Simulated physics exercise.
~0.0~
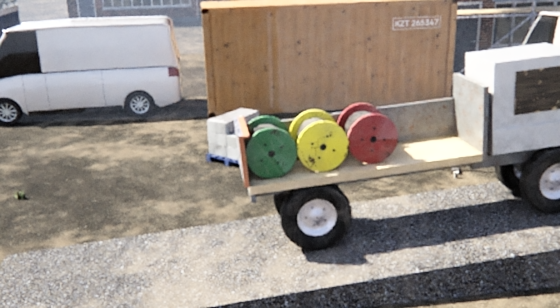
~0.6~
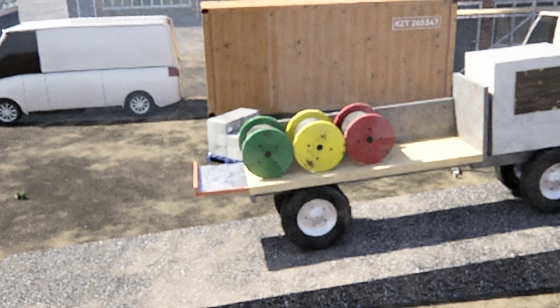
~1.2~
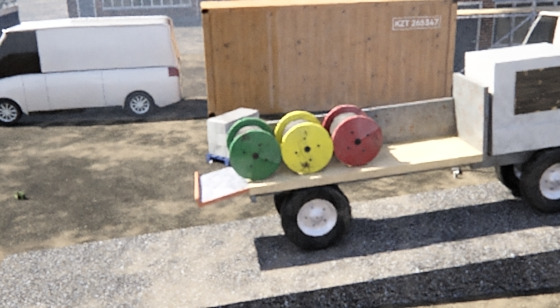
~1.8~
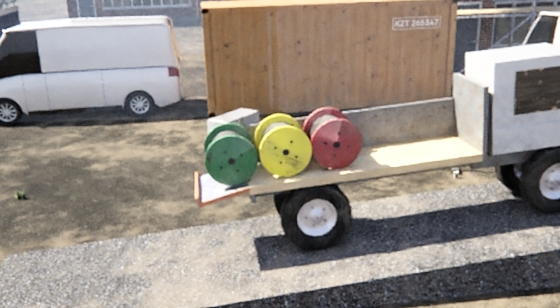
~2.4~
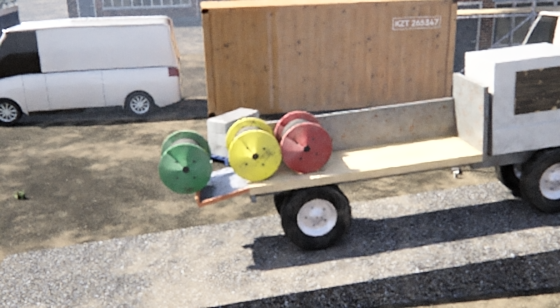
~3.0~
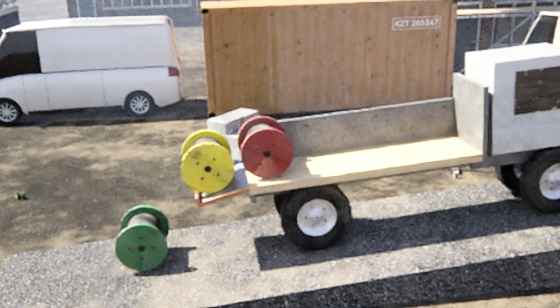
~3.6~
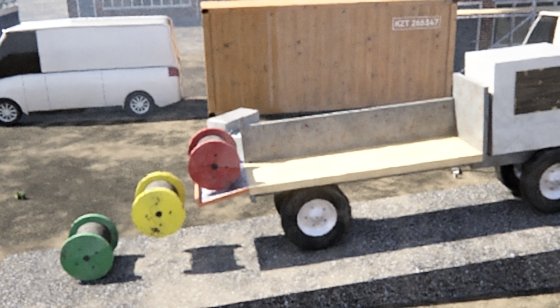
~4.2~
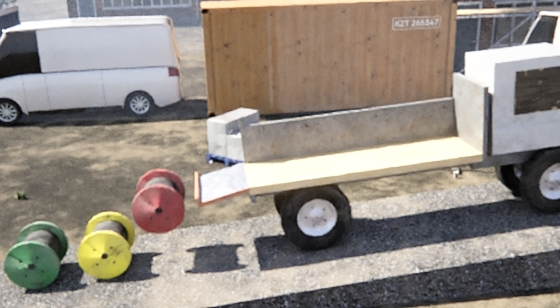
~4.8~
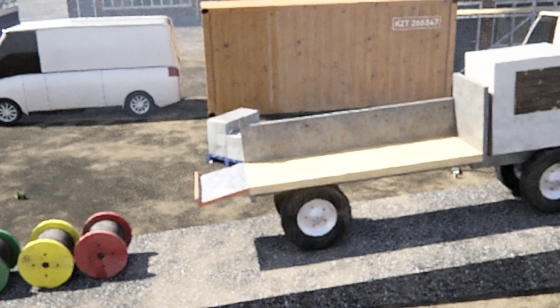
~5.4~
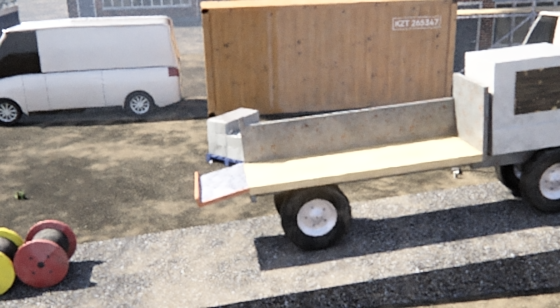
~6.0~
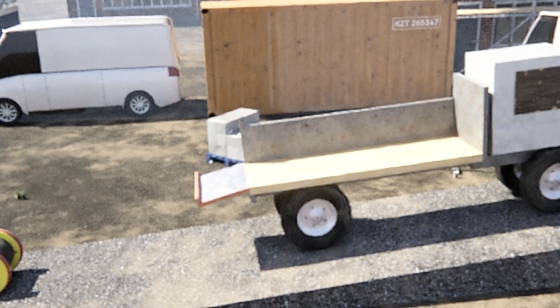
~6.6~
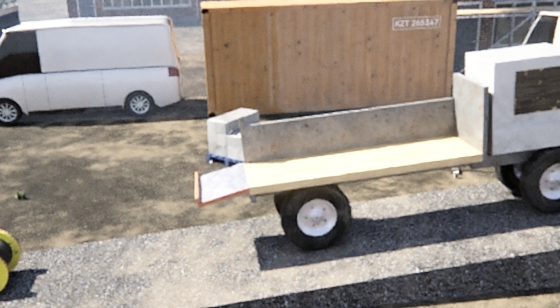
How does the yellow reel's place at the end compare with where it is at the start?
At the start the yellow reel sits on the truck bed between the green and red ones. By the end it is down on the ground at the far left edge of the view, only partly visible.
